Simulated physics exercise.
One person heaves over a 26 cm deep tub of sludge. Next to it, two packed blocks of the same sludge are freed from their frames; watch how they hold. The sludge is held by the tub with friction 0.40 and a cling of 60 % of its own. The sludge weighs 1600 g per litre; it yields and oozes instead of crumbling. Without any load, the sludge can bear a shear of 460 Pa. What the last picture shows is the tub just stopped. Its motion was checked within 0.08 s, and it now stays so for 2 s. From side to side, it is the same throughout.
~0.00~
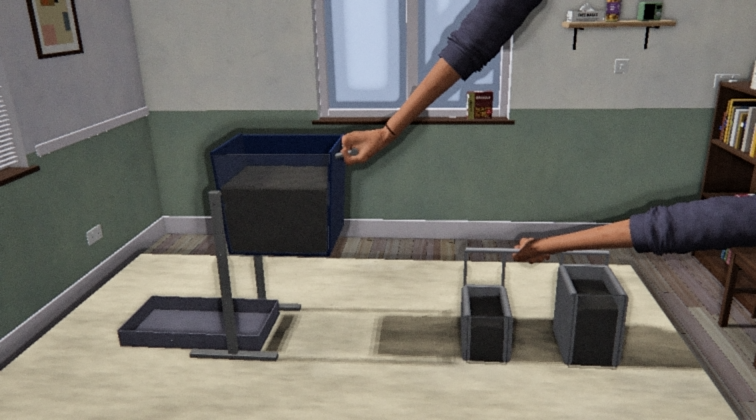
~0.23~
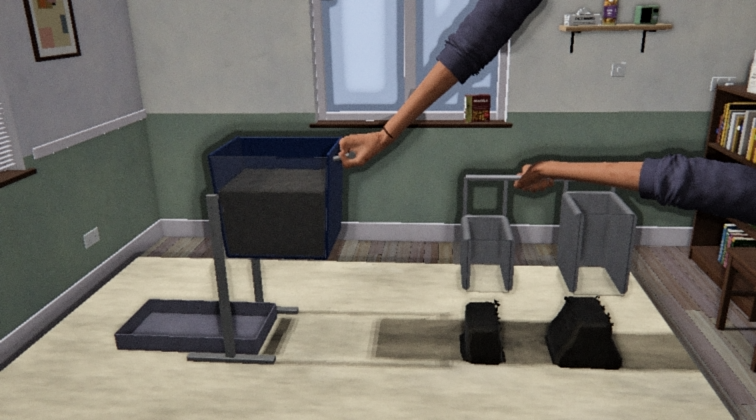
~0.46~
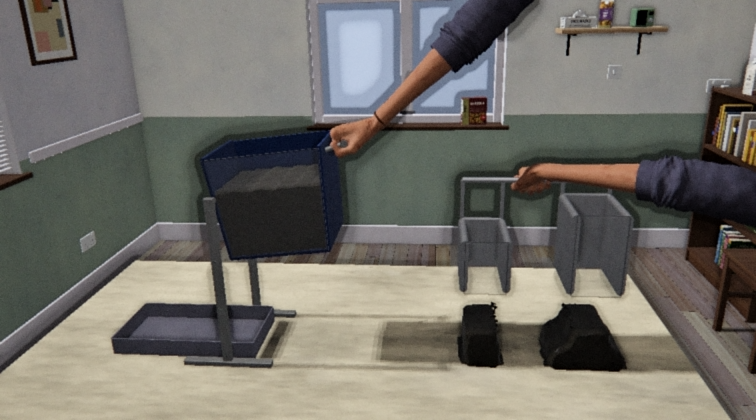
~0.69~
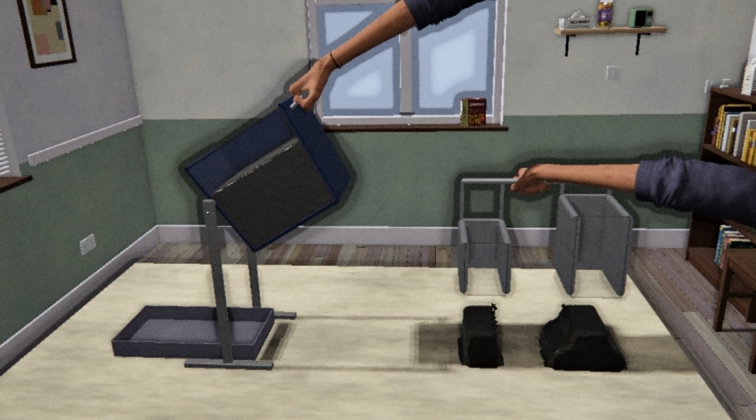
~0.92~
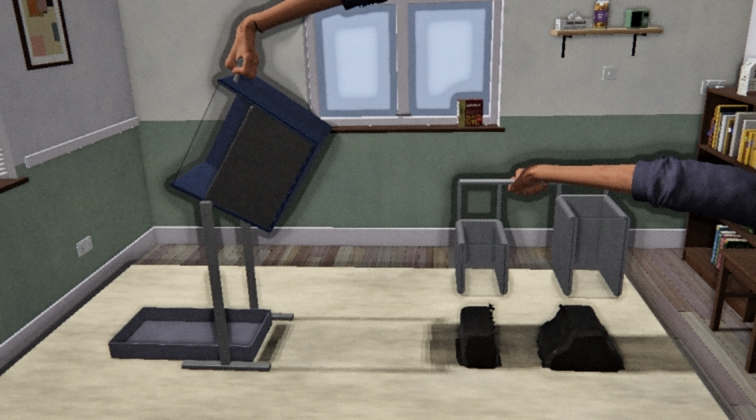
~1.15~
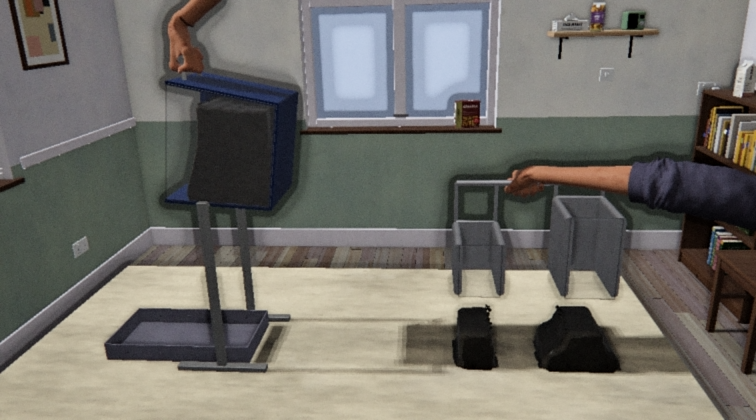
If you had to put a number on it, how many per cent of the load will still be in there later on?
My estimate is close to 61 per cent.
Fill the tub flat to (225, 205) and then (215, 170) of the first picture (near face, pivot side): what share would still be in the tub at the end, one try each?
Roughly 85 per cent, then roughly 50 per cent.
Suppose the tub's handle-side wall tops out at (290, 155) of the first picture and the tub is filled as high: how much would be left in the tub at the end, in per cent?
Around 100 percent would still be in the tub at the end.
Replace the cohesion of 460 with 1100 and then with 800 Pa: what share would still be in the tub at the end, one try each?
100 in a hundred, followed by 100 in a hundred.
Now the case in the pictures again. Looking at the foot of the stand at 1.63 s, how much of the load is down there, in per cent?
Down at that time: Approx. 0 %.
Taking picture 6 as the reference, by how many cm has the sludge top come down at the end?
The top ends up some 12 cm below its level in the last picture.
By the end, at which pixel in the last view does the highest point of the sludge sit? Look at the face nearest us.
Somewhere near (240, 157) in the last view.
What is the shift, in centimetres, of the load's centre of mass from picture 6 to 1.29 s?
I'd estimate roughly 5 centimetres.
By 1.29 s, the tub is at 82 degrees and holds 96 %.
By 1.46 s, the tub is at 82 degrees and holds 72 %.
By 1.63 s, the tub is at 82 degrees and holds 62 %.
By 1.80 s, the tub is at 82 degrees and holds 61 %.
By 3.15 s, at the end, the tub is at 82 degrees and holds 61 %.
